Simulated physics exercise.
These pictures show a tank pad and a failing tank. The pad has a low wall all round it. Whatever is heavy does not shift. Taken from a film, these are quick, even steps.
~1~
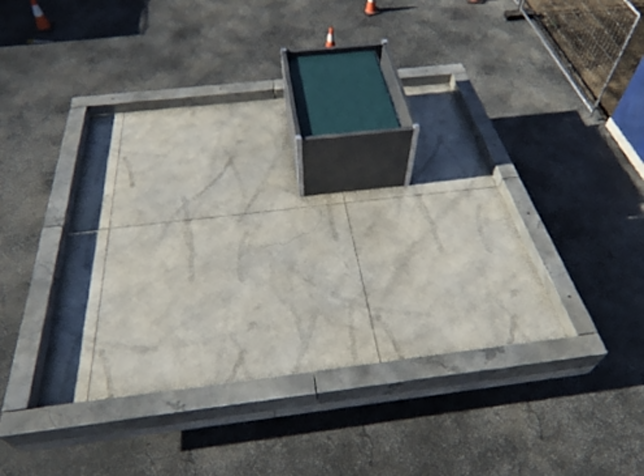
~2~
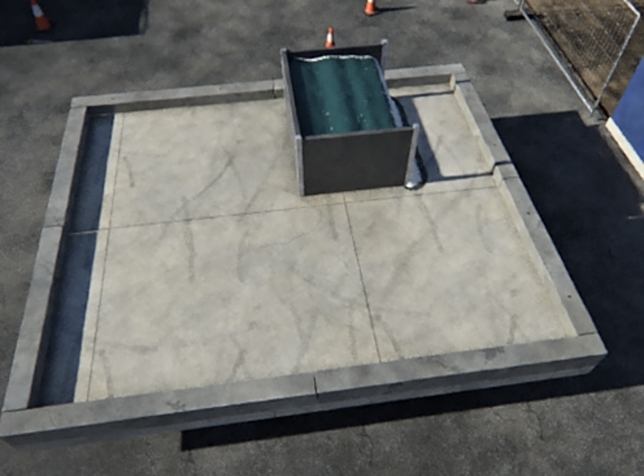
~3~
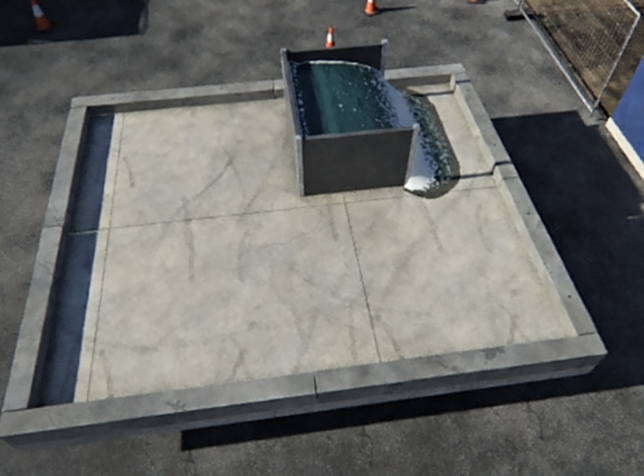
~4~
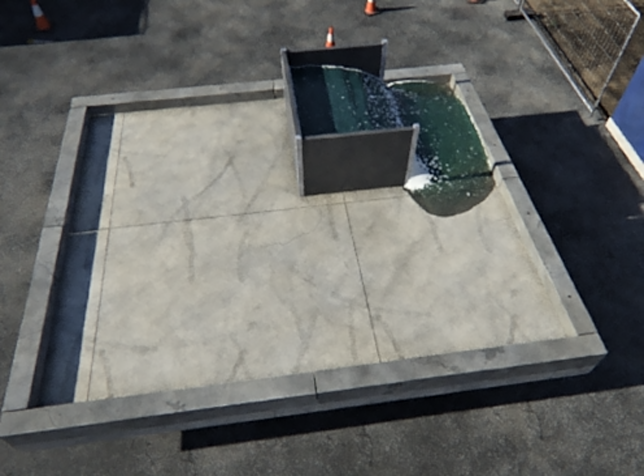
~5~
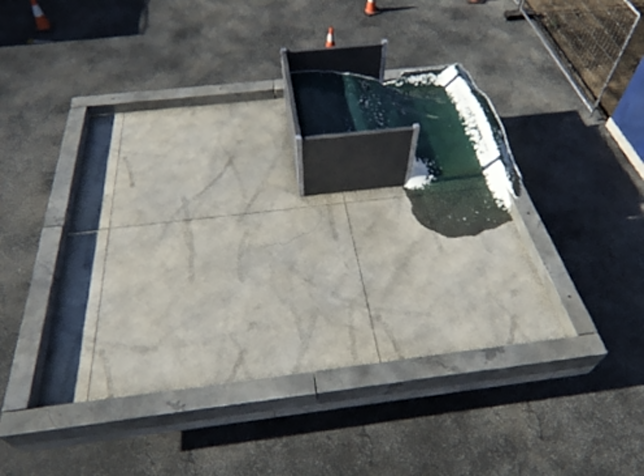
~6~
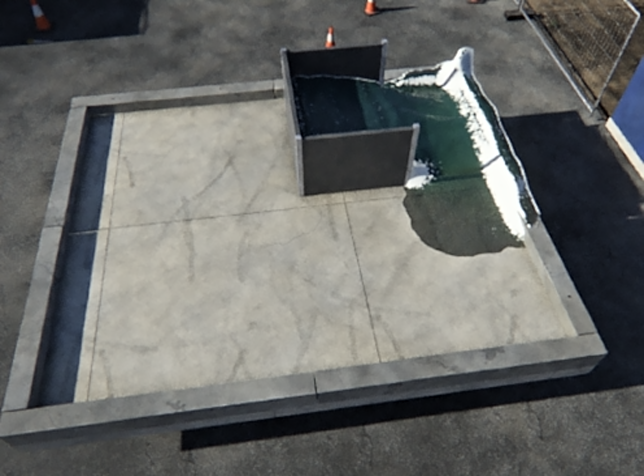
A walled concrete pad holds a tank as green water pours out its right side, spreads, and splashes up the right wall.
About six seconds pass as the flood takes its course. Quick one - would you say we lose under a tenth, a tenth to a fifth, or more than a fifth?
We lose more than a fifth.
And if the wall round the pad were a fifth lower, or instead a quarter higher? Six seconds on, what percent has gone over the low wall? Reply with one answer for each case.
I'd put the first at around 52 percent and the second at around 34 percent.
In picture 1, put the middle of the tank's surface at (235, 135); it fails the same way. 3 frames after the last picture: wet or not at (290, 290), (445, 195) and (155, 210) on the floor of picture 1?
First left untouched, next drenched, finally left untouched.
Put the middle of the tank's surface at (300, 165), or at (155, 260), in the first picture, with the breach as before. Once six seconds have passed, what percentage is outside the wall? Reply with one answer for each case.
32 %, then 24 %.
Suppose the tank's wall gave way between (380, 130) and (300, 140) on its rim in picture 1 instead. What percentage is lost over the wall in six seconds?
Around 18 in a hundred.
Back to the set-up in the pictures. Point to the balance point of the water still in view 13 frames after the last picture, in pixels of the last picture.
About (416, 169) in the last view.
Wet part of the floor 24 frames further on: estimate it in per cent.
It works out to about 60 in a hundred.
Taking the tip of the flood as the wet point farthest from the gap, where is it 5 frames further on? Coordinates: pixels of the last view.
The front tops out at about (558, 344).
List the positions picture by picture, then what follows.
The first frame shows still water in the tank at (345, 92).
In the second frame, the front is at (410, 188), out from the gap at (392, 124).
In the third frame, water pours out at (392, 124) and has run to (439, 191).
In the fourth frame, water pours out at (391, 127) and has run to (481, 194).
In the fifth frame, water pours out at (391, 128) and has run to (510, 216).
In the sixth frame, water pours out at (391, 129) and has run to (522, 242).
A moment on, water covers 20 % of the floor; the low wall has let 16 % over.
Next, water covers 20 % of the floor; the low wall has let 27 % over.
Then, water covers 30 % of the floor; the low wall has let 43 % over.
Later, water covers 50 % of the floor; the low wall has let 44 % over.
In the end, water covers 60 % of the floor; the low wall has let 44 % over.
